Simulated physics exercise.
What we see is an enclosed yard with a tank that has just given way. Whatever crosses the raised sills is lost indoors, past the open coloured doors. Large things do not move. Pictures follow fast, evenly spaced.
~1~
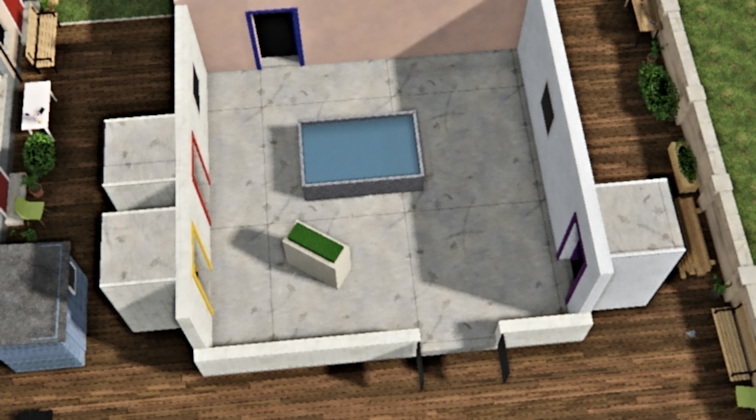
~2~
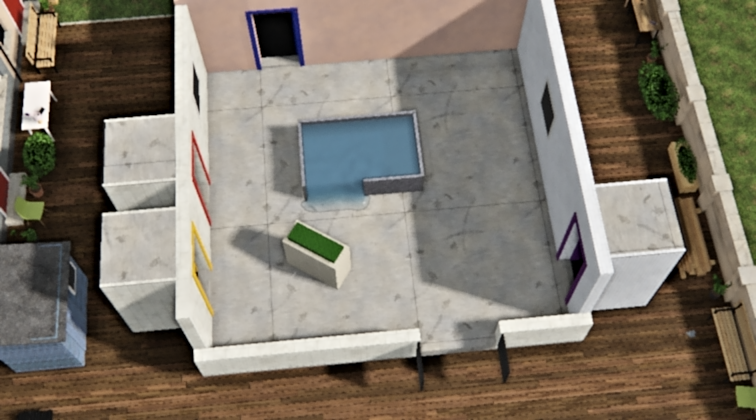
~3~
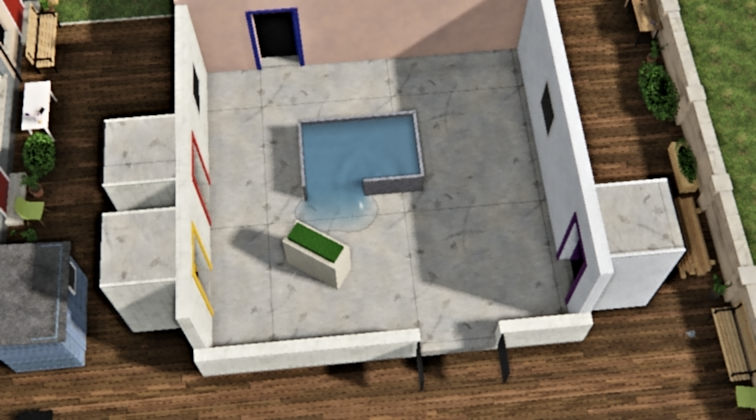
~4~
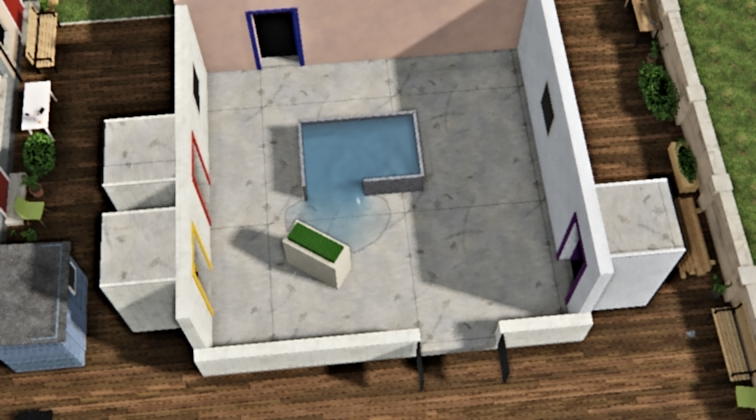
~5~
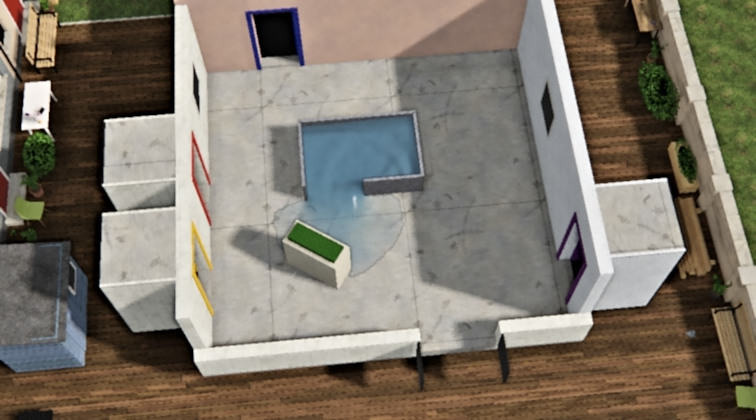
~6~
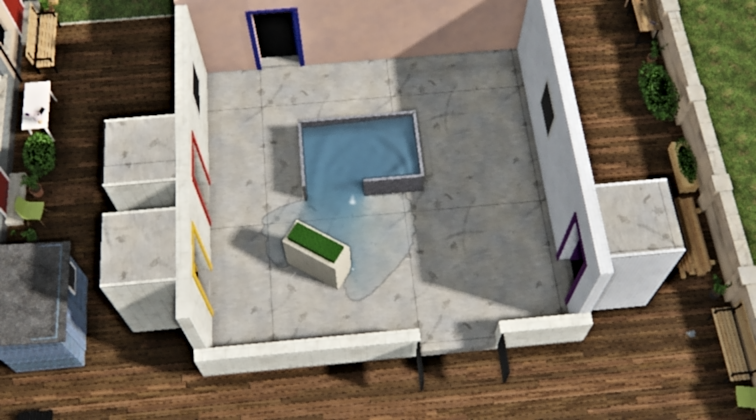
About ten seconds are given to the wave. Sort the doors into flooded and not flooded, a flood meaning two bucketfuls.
Sorted: Red door - not flooded; purple door - flooded; yellow door - not flooded; blue door - not flooded.
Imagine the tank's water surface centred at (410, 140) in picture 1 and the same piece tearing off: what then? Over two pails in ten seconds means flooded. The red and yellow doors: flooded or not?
Red door: Within the limit; yellow door: Within the limit.
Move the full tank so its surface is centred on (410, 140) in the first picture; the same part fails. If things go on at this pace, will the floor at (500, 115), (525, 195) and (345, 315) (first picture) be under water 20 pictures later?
The first spot ends up left untouched, the second left untouched and the third sodden.
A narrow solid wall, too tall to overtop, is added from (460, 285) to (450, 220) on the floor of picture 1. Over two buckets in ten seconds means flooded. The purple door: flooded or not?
Short version: The purple door does not reach it.
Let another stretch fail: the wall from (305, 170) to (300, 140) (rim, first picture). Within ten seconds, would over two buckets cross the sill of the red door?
I'd say the red door exceeds the limit.
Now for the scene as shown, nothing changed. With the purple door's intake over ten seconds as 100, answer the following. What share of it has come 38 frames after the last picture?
Around 65 percent.
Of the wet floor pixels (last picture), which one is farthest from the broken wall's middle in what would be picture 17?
Estimated pixel: (502, 332).
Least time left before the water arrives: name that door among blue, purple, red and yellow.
I'd go with the yellow door.
A moment on, water covers 15 % of the floor; the red door not reached, the purple door not reached, the yellow door not reached, the blue door not reached.
Next, water covers 25 % of the floor; the red door not reached, the purple door not reached, the yellow door wet at the sill, nothing in, the blue door not reached.
Then, water covers 45 % of the floor; the red door under two buckets in, the purple door under two buckets in, the yellow door wet at the sill, nothing in, the blue door not reached.
Later, water covers 60 % of the floor; the red door under two buckets in, the purple door over two buckets in, the yellow door wet at the sill, nothing in, the blue door not reached.
In the end, water covers 90 % of the floor; the red door under two buckets in, the purple door over two buckets in, the yellow door wet at the sill, nothing in, the blue door wet at the sill, nothing in.
